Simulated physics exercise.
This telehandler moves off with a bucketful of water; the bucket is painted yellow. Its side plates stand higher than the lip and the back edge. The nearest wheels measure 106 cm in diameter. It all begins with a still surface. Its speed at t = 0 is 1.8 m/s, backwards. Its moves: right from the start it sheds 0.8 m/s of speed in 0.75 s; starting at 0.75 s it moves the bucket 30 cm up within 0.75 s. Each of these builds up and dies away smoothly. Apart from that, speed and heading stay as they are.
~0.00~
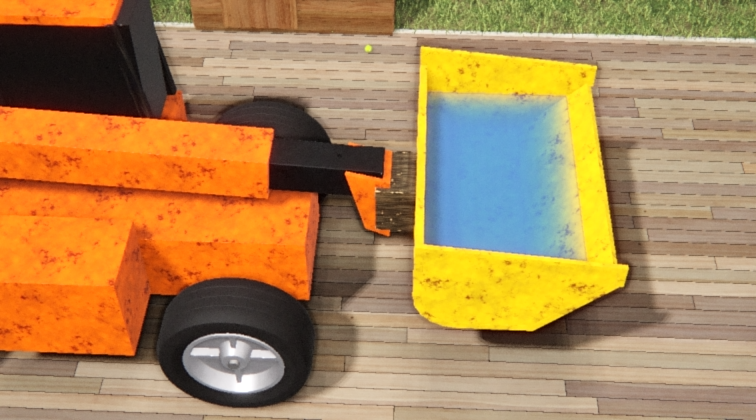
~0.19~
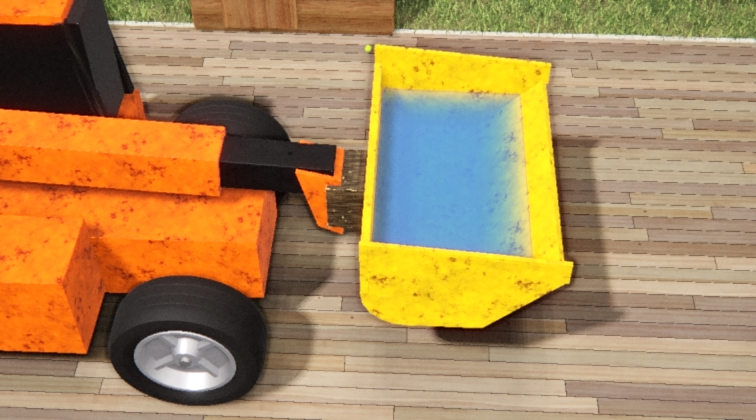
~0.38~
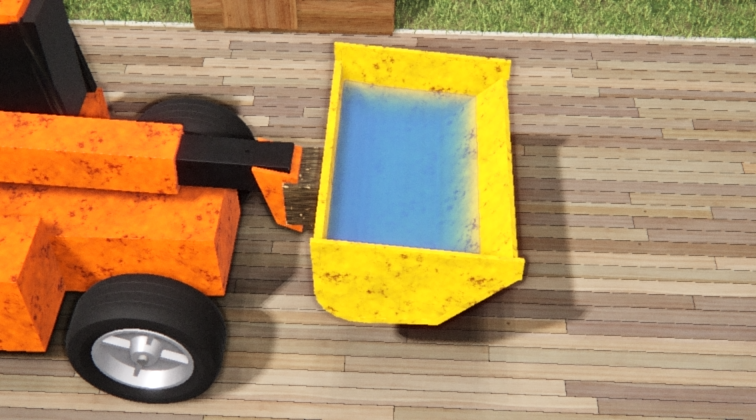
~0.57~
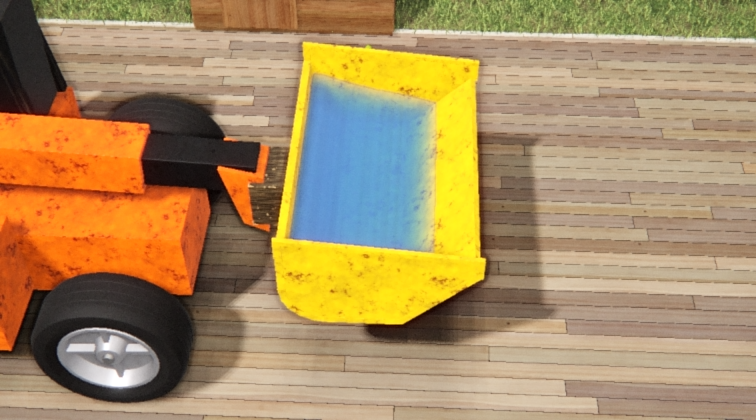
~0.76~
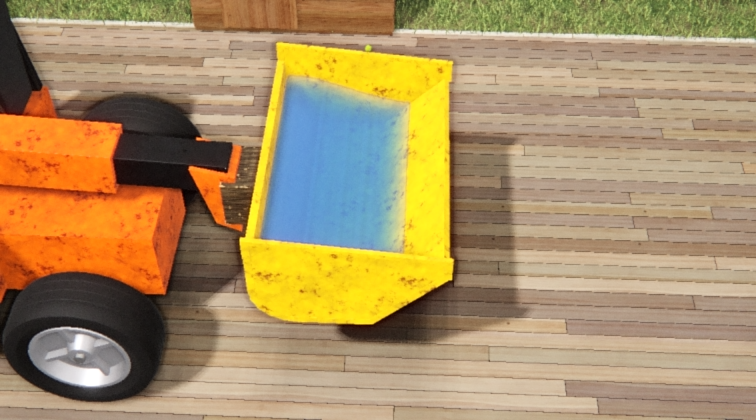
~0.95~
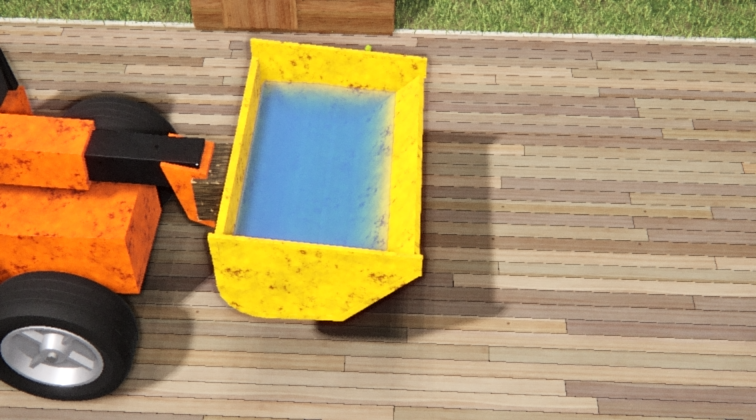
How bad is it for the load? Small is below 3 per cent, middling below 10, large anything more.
It comes out middling.
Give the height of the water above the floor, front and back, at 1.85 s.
About 32 cm in front and 34 cm behind.
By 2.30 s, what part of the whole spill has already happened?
About 70 per cent.
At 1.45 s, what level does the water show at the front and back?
About 34 cm in front and 24 cm behind.
By 1.45 s the surface stands 35 cm on the front, 24 cm on the back; the loss stands at 3 per cent, over the front.
By 1.85 s the surface stands 33 cm on the front, 33 cm on the back; the loss stands at 4 per cent, over the front.
By 2.30 s the surface stands 26 cm on the front, 43 cm on the back; the loss stands at 4 per cent, over the front.
By 4.39 s the loss stands at 6 per cent, over the front, 33 of 568 litres.
